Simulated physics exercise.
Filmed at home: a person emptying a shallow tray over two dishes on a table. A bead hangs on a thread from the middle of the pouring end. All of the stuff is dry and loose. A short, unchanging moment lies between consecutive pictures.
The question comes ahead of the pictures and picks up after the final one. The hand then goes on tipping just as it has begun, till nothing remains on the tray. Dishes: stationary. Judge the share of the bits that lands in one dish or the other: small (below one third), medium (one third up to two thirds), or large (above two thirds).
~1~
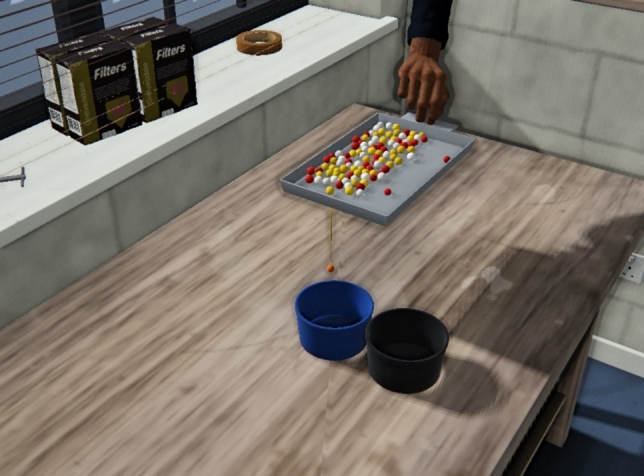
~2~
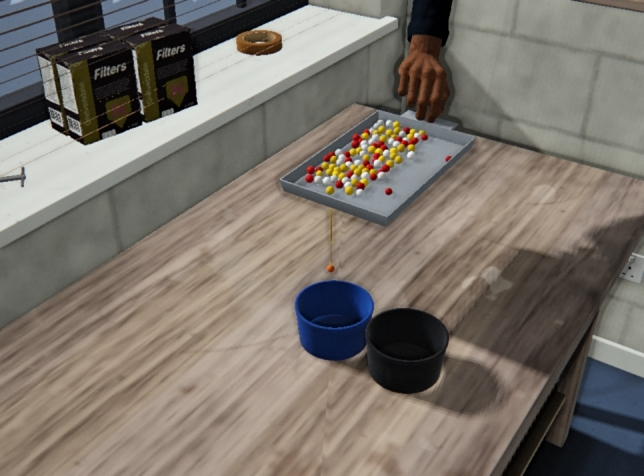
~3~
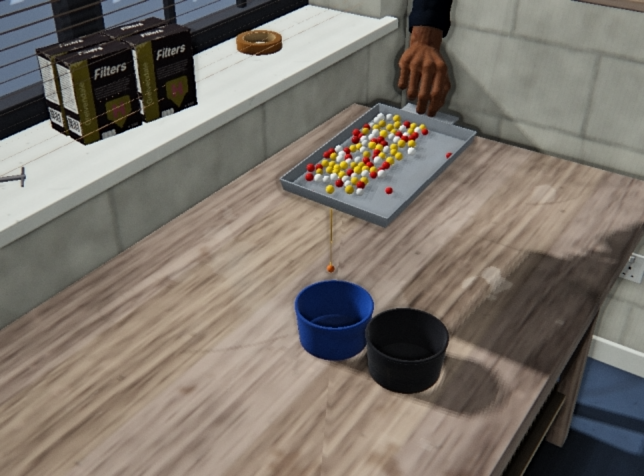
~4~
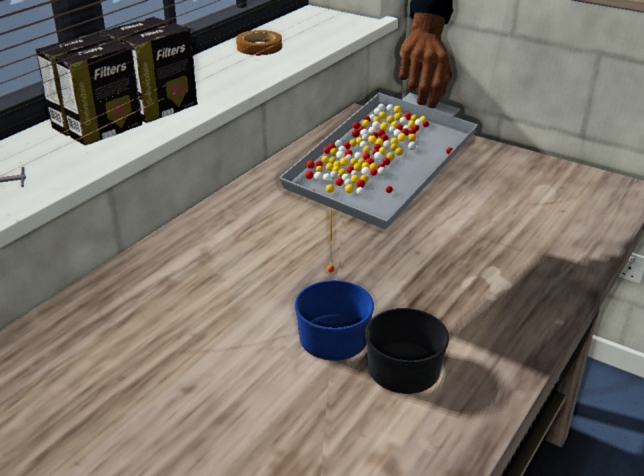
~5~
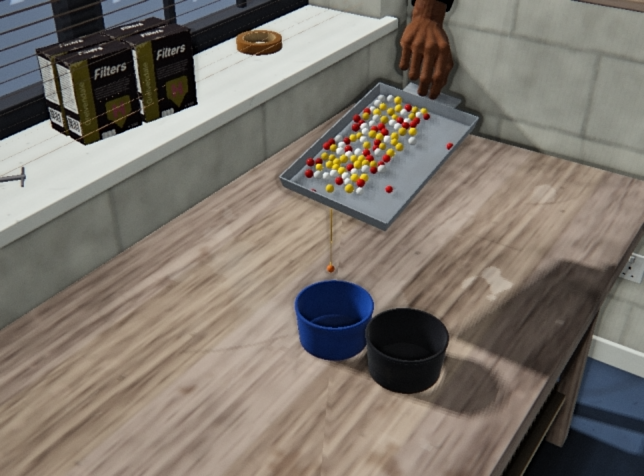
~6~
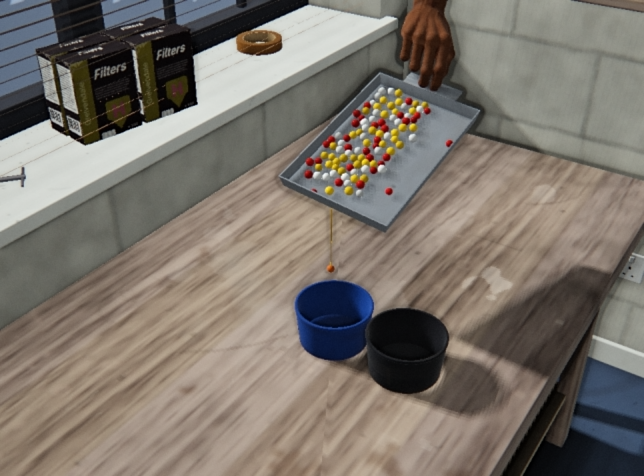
The share is medium.
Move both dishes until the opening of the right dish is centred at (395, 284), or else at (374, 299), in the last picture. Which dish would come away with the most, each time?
Case one: The rightmost one; case two: The rightmost one.
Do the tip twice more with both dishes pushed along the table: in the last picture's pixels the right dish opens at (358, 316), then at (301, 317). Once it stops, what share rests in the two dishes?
About 70 per cent, then about 0 per cent.
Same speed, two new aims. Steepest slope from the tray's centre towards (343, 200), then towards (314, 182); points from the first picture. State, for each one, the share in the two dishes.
Around 50 percent for the first aim and around 0 percent for the second.
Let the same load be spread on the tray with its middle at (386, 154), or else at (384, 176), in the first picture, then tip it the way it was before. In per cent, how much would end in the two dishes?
Try 1: 60 %; try 2: 60 %.
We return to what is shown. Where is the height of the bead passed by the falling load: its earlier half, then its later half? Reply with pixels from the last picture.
Early half: (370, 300); late half: (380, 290).
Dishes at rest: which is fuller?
That's going to be the one at left.
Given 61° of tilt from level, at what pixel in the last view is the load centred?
Roughly (372, 210).
Soon, tray tipped steeply; most on the tray; a stray few in the right dish; a stray few in the left dish; a small part in the air.
A while on, tray tipped past a quarter turn; a small part on the tray; a small part in the right dish; about a third in the left dish; about a quarter outside both; about a quarter in the air.
Towards the end, tray tipped past a quarter turn; a small part in the right dish; about a third in the left dish; about half outside both.
Finally, tray tipped past a quarter turn; a small part in the right dish; about a third in the left dish; about half outside both.
